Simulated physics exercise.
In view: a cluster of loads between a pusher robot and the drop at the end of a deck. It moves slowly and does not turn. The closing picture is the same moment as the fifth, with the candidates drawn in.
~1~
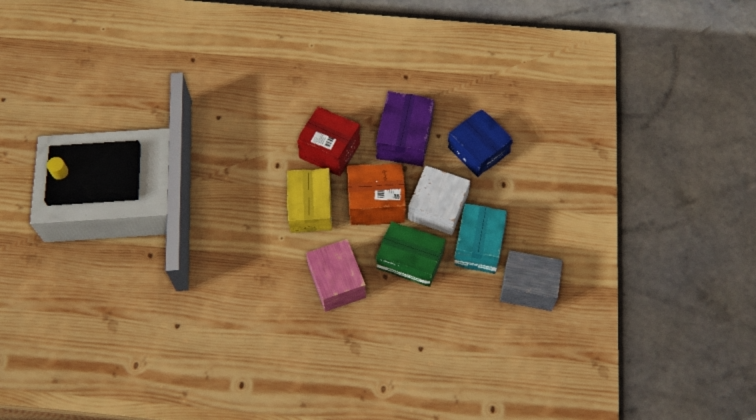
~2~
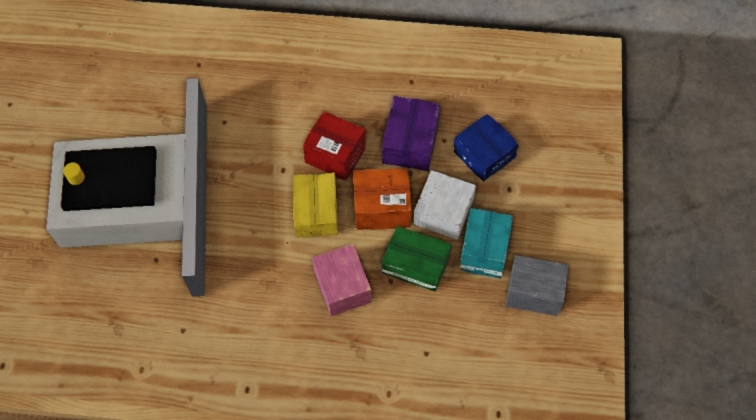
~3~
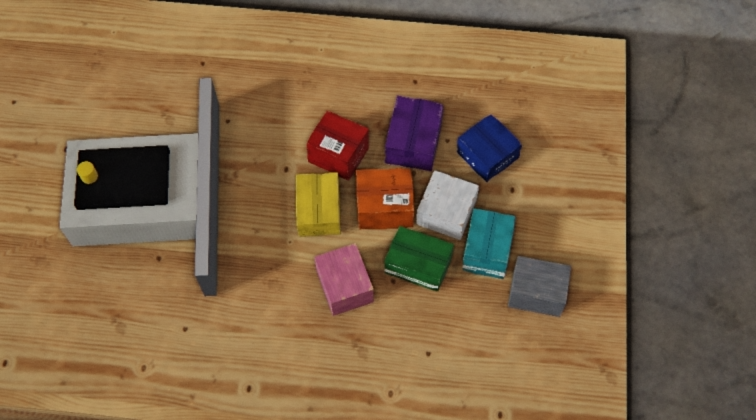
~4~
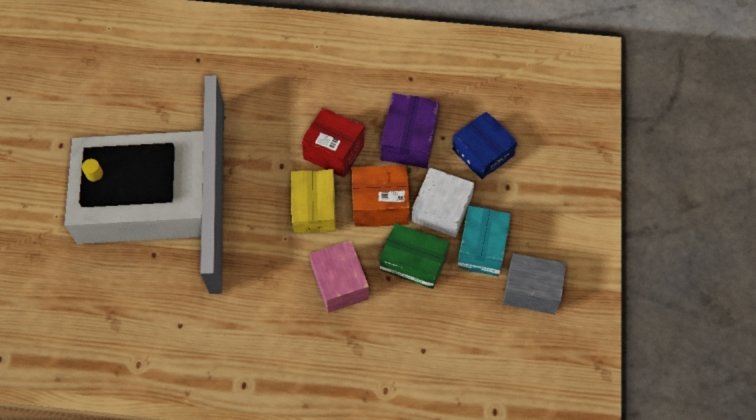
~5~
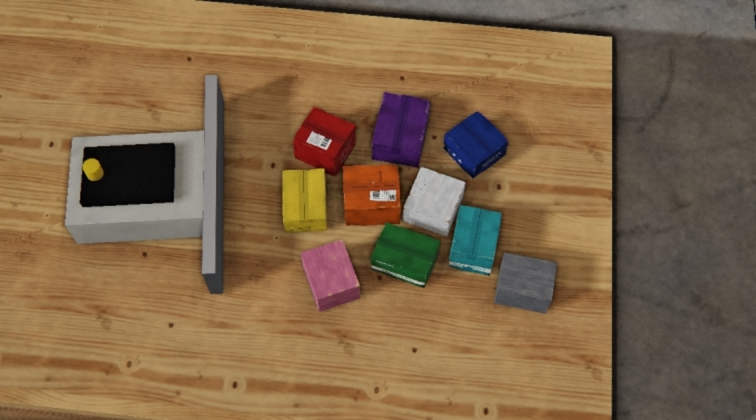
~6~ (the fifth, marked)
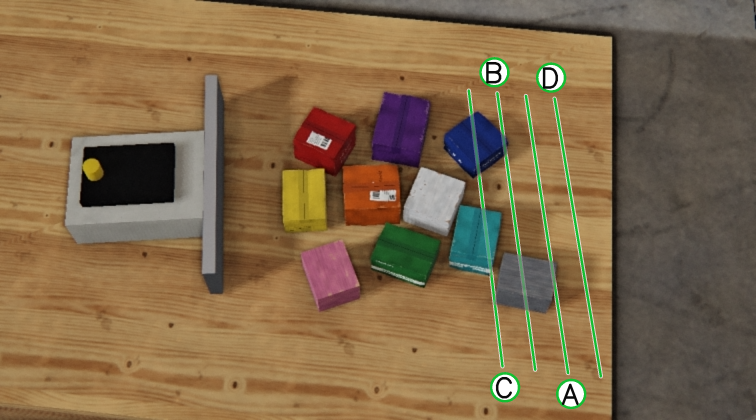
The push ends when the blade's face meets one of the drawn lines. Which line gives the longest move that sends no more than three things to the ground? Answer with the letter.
It should halt at B.
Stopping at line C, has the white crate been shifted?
By then, yes.
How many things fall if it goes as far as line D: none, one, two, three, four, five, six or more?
By then, six or more.
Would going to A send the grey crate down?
By then, yes.
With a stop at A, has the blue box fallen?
By then, yes.
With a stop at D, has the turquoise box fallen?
Yes.
On the marked copy, A at (546, 225); B at (515, 222); C at (485, 219); D at (576, 228).
Taking B. A third of the way, robot (245, 184); turquoise box (484, 241); pink crate (353, 279).
Two thirds of the way, robot (355, 195); turquoise box (563, 235); blue box (555, 144).
When it is over, robot (441, 203); turquoise box over the edge; white crate over the edge; three fallen.
As for the rest, A drops six; C is within the limit but short; D drops eight.
